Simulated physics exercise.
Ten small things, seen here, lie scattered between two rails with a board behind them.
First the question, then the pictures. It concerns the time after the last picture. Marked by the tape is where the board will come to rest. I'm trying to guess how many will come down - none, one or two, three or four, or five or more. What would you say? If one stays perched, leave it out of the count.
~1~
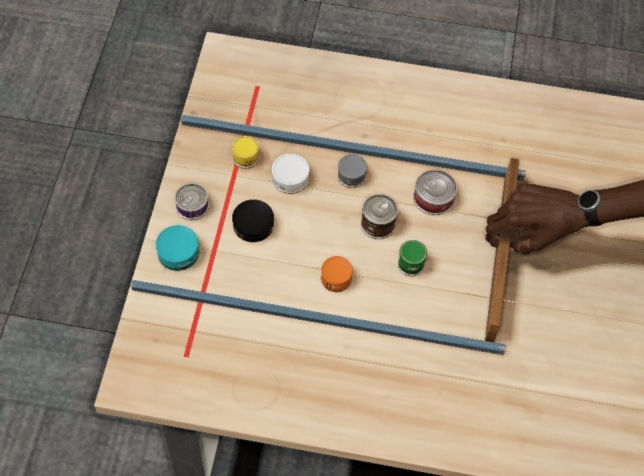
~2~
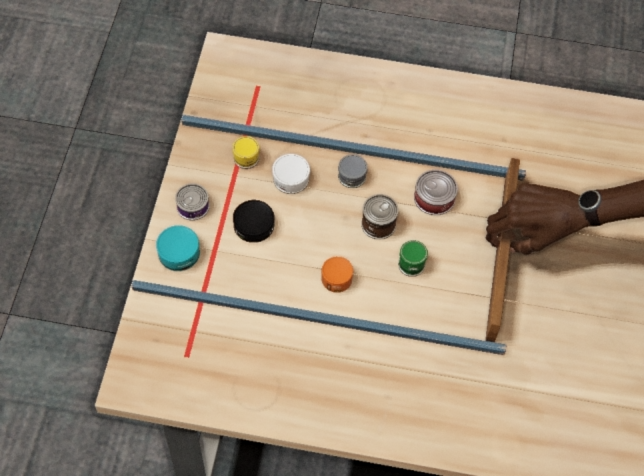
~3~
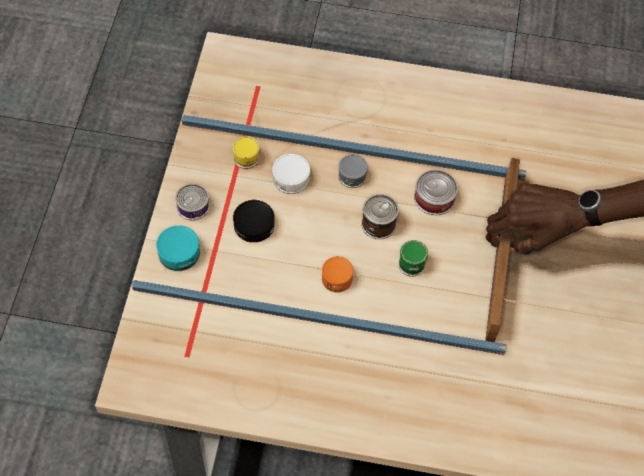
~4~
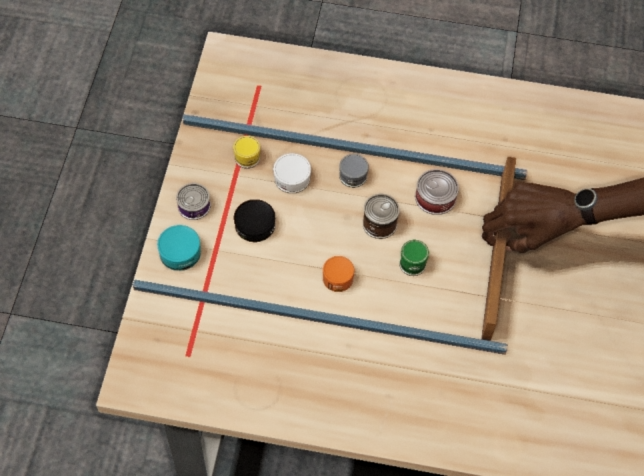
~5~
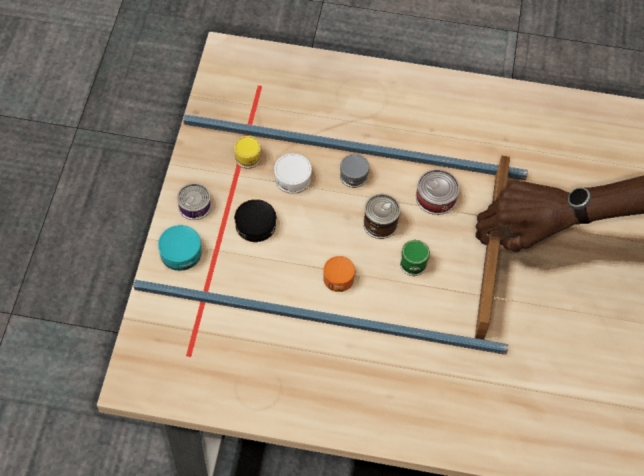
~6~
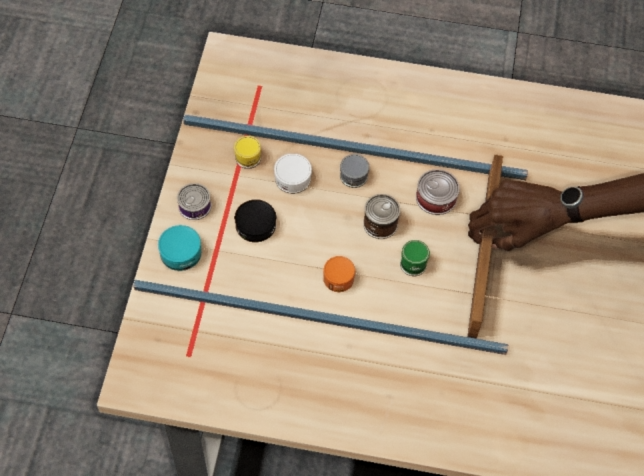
Okay, so the number that tips off the end comes to just one or two, I'd say.
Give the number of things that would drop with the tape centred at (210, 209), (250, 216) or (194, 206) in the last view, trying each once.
In order: 1, 0 and 5.
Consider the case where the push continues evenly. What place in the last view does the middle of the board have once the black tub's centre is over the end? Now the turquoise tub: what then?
The middle is at (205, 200) when it's the black tub, and at (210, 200) when it's the turquoise tub.
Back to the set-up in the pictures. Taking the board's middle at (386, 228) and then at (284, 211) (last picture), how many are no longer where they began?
The count reaches 4 first and 8 second.
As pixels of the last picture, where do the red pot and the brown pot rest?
Roughly (217, 166), and the other roughly (211, 195).
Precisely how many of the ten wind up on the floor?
The answer is exactly 1.
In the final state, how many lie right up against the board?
4 touch it.
A little later, none off yet; turquoise tub at rest near (180, 248); purple tin at rest near (194, 202); yellow pot at rest near (248, 152).
Next, none off yet; turquoise tub at rest near (180, 248); purple tin at rest near (194, 202); yellow pot at rest near (246, 151).
When it is over, the number that fall off is one or two; down, purple tin.
